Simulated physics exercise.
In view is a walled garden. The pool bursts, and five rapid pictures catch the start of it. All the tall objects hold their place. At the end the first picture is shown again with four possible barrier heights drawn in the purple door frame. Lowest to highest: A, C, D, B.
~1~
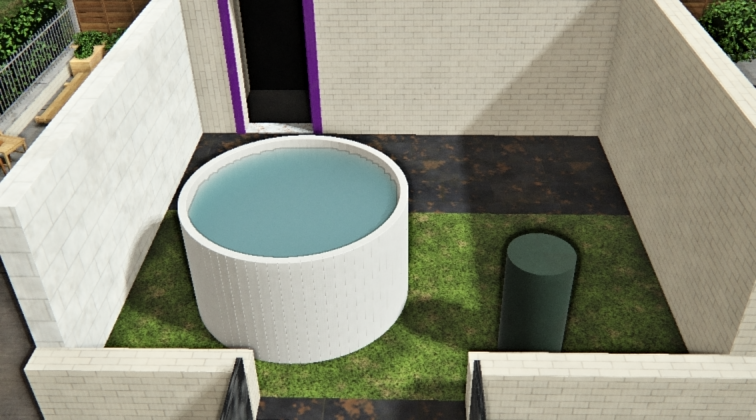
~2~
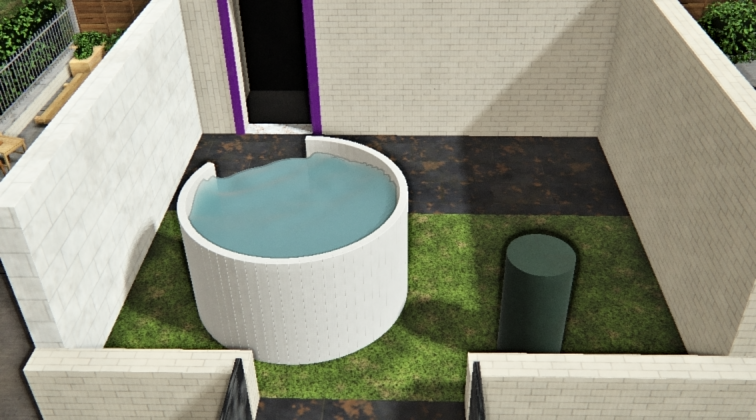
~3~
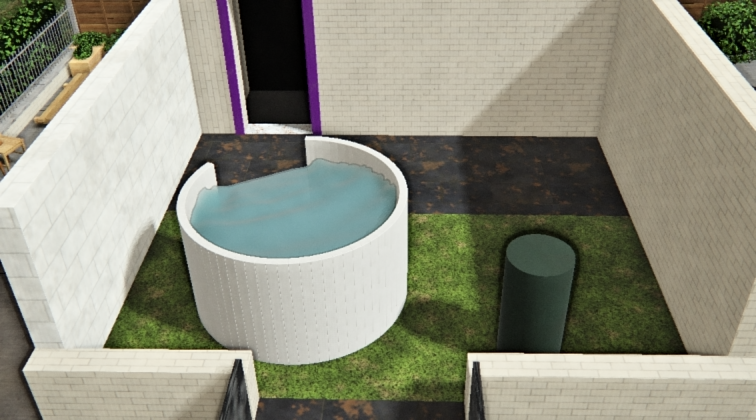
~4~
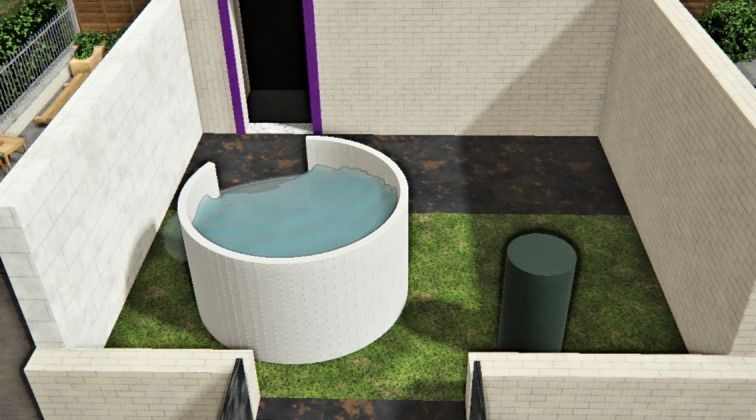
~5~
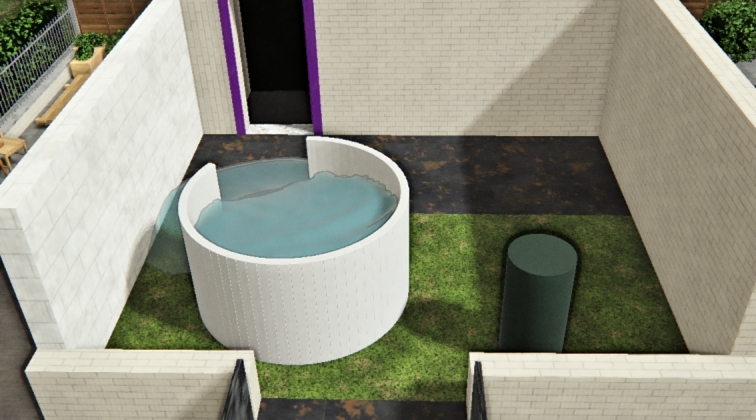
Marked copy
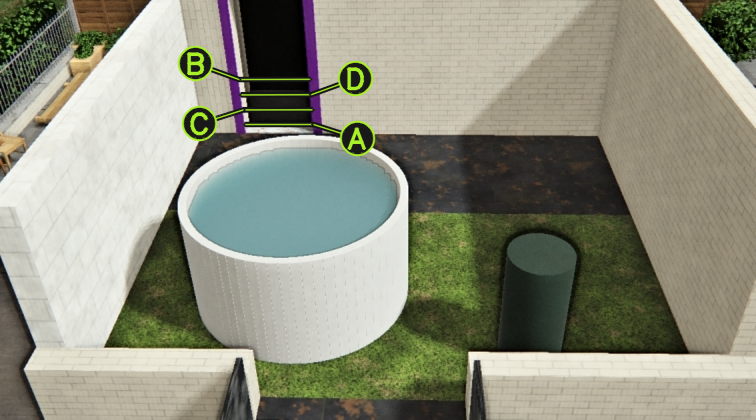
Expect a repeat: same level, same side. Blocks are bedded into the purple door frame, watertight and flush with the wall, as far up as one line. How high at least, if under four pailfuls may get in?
D is the one.
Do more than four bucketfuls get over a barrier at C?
Yes, it does.
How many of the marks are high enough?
Two.
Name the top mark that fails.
Here it is mark C.
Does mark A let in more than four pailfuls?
Yes, that goes wrong.
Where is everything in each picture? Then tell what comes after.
Water in the pool at rest, its middle at (295, 199); foot of the purple doorway at (280, 133); open gate at (360, 346), in the first picture.
Water covers 2 % of the ground, its front hidden from here, in the second picture.
Water covers 5 % of the ground, its front hidden from here, in the third picture.
Front seen at (174, 231), 10 % of the ground wet, in the fourth picture.
Front seen at (166, 199), 17 % of the ground wet, in the fifth picture.
On the marked copy, A at (279, 124); B at (274, 79); C at (277, 109); D at (276, 94); from the bottom up A, C, D, B.
With A, dozens of bucketfuls pour in.
With B, nothing gets over.
With C, about 11 bucketfuls get in.
With D, a splash gets over, under a bucket.
